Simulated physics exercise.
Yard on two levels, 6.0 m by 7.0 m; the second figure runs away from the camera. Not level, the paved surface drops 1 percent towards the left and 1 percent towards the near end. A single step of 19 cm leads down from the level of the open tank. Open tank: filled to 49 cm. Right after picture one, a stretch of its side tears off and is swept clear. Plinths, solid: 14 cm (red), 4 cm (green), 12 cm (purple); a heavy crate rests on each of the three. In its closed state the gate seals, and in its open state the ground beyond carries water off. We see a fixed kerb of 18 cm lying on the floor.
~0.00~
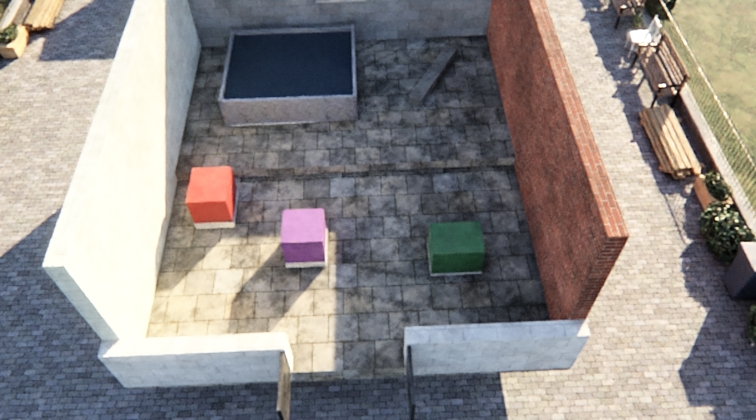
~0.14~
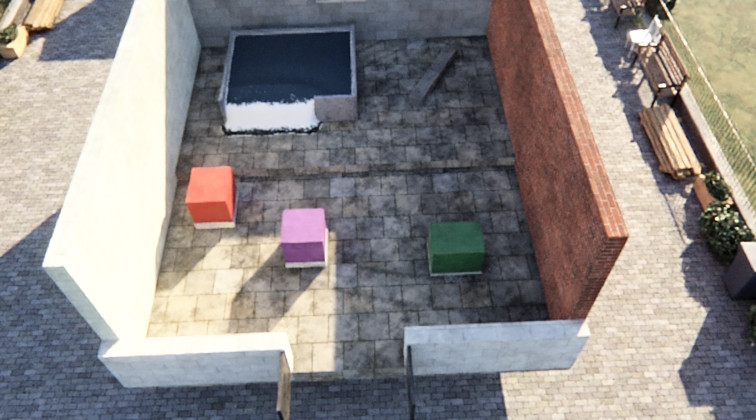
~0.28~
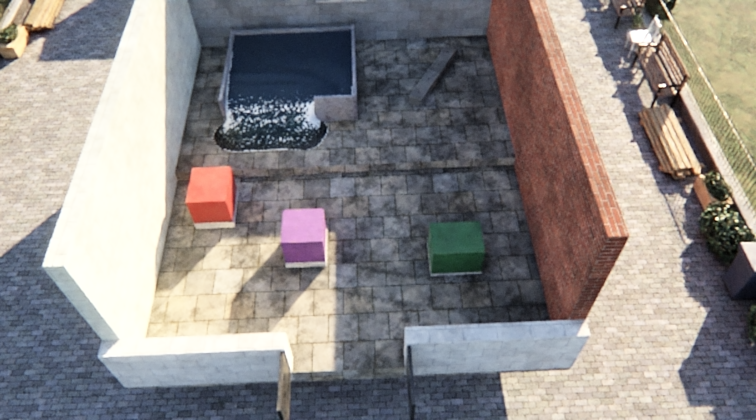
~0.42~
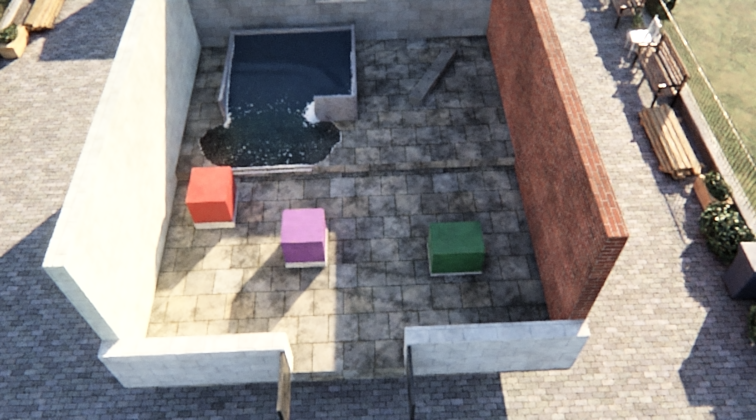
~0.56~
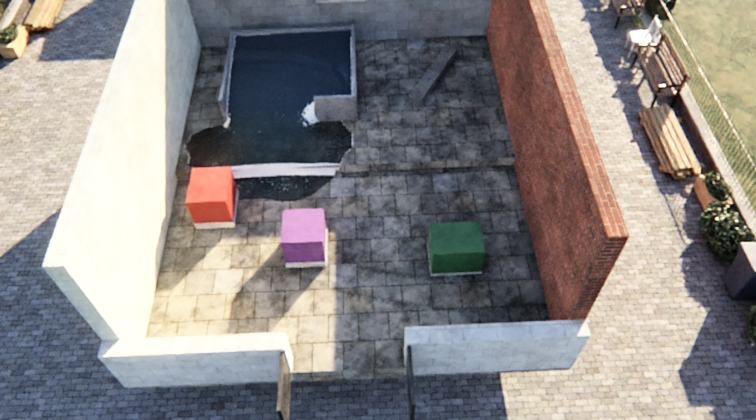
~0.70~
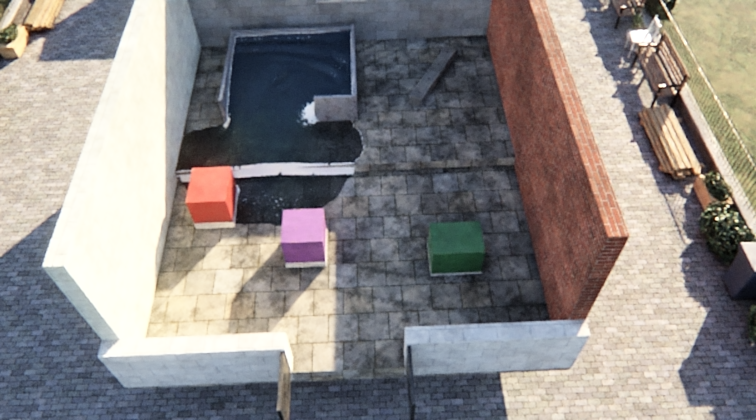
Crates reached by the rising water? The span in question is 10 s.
Red crate reached, green crate reached, purple crate reached.
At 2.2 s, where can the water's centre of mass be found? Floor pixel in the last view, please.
I'd say somewhere around (272, 147).
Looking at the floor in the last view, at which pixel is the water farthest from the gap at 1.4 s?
Somewhere around (231, 337).
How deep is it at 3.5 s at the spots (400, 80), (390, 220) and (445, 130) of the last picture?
Depths: About 0, 4 and 0 centimetres.
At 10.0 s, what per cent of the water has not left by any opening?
About 86 percent of the water remains.
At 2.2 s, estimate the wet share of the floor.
35 %.
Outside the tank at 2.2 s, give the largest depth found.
Around 36 centimetres.
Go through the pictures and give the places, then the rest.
Still water, 49 cm deep, in the open tank at (291, 65), in the first picture.
Water pours out at (272, 115) and has run 0.9 m, to (226, 131); deepest outside 16 cm, 49 cm at the open tank's back, in the second picture.
Water pours out at (272, 116) and has run 1.0 m, to (219, 138); deepest outside 22 cm, 49 cm at the open tank's back, in the third picture.
Water pours out at (272, 116) and has run 1.3 m, to (309, 163); deepest outside 22 cm, 49 cm at the open tank's back, in the fourth picture.
Water pours out at (272, 116) and has run 1.7 m, to (299, 194); deepest outside 25 cm, 48 cm at the open tank's back, in the fifth picture.
Water pours out at (272, 116) and has run 2.2 m, to (291, 220); deepest outside 26 cm, 43 cm at the open tank's back, in the sixth picture.
After 1.4 s water covers 25 % of the floor and is deepest (32 cm) near (218, 188); red plinth reached, green plinth not reached, purple plinth reached.
After 2.2 s water covers 35 % of the floor and is deepest (36 cm) near (178, 182); red plinth reached, green plinth reached, purple plinth reached.
After 3.5 s water covers 50 % of the floor and is deepest (33 cm) near (141, 364); red plinth reached, green plinth reached, purple plinth reached.
After 6.0 s water covers 65 % of the floor and is deepest (18 cm) near (152, 308); red plinth reached, green plinth reached, purple plinth reached.
After 10.0 s water covers 65 % of the floor and is deepest (16 cm) near (143, 352); highest at the red plinth 34 cm, highest at the green plinth 14 cm, highest at the purple plinth 24 cm.
